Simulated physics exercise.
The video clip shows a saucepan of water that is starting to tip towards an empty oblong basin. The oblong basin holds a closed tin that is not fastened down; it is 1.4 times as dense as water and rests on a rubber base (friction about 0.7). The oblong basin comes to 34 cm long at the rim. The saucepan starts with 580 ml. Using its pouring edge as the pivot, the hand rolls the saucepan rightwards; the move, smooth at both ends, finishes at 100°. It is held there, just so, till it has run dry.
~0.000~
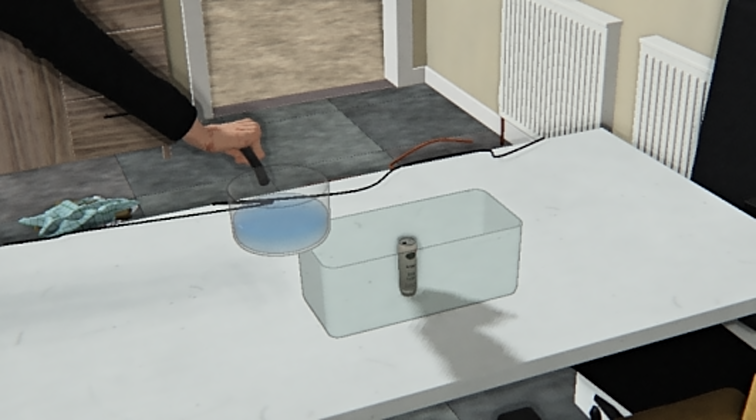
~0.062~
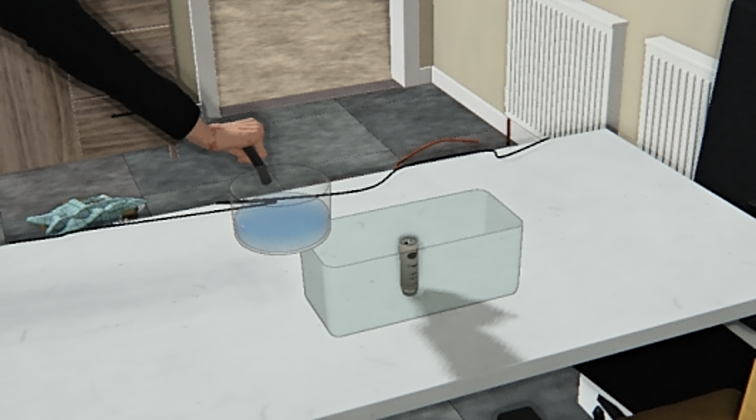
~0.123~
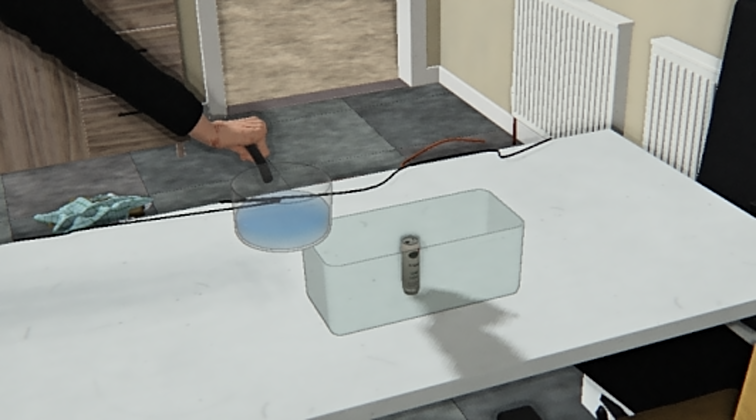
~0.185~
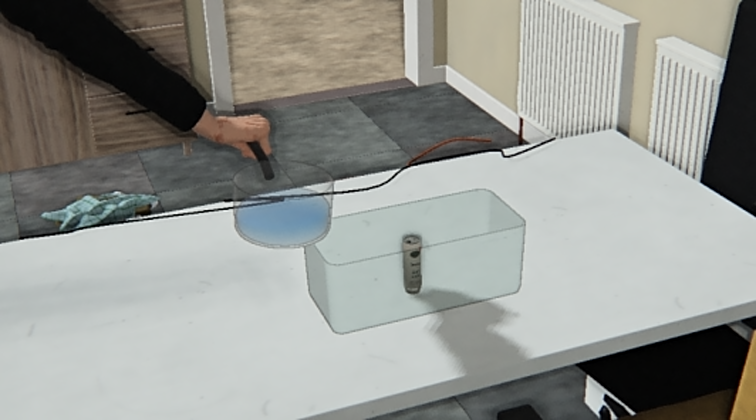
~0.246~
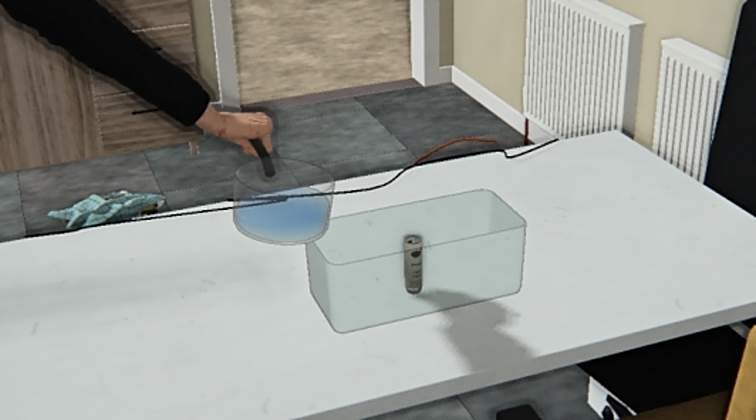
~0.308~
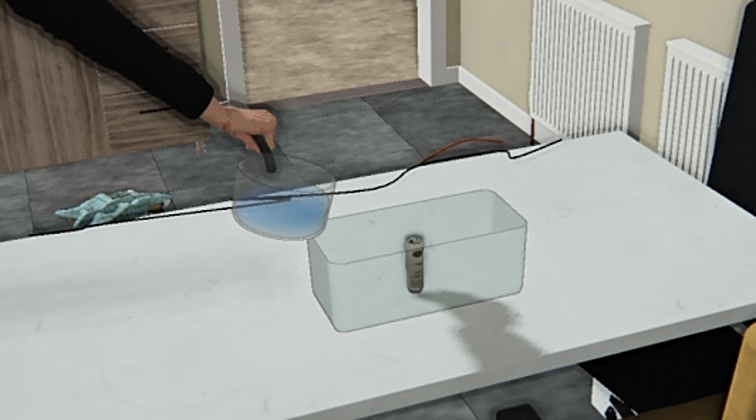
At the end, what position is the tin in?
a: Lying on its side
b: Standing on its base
Answer: B.
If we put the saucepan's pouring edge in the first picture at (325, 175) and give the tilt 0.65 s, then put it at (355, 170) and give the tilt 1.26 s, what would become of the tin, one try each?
Try 1: Tipped over; try 2: Still standing.
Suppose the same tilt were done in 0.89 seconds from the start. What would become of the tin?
Outcome - the tin ends up overturned.
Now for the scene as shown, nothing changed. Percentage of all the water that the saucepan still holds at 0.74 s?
About 82 percent.
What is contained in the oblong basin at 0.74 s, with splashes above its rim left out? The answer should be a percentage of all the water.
About 0%.
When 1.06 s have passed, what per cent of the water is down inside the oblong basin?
Roughly 52 %.
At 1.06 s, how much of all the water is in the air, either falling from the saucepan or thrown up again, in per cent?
About 24 percent.
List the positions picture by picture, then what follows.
In the first frame, tilt 0°; pouring edge (326, 177); surface from (233, 221) to (324, 202); the oblong basin's rim runs from (309, 249) to (503, 206); the tin's top is at (407, 243).
In the second frame, tilt 1°; pouring edge (327, 177); surface from (235, 220) to (325, 201).
In the third frame, tilt 2°; pouring edge (329, 176); surface from (236, 218) to (326, 199).
In the fourth frame, tilt 5°; pouring edge (331, 176); surface from (236, 215) to (325, 197).
In the fifth frame, tilt 9°; pouring edge (332, 176); surface from (236, 211) to (326, 194).
In the sixth frame, tilt 14°; pouring edge (333, 176); surface from (235, 207) to (327, 191).
By 0.74 s the tilt is 64° and 81 per cent is still to pour; the tin stands where it began.
By 1.06 s the tilt is 94° and 24 per cent is still to pour; the tin stands where it began.
By 1.40 s the tilt is 100° and 2 per cent is still to pour; the tin stands where it began.
By 1.76 s the tilt is 100° and 0 per cent is still to pour; the tin stands where it began.
At rest the tin stands where it began.
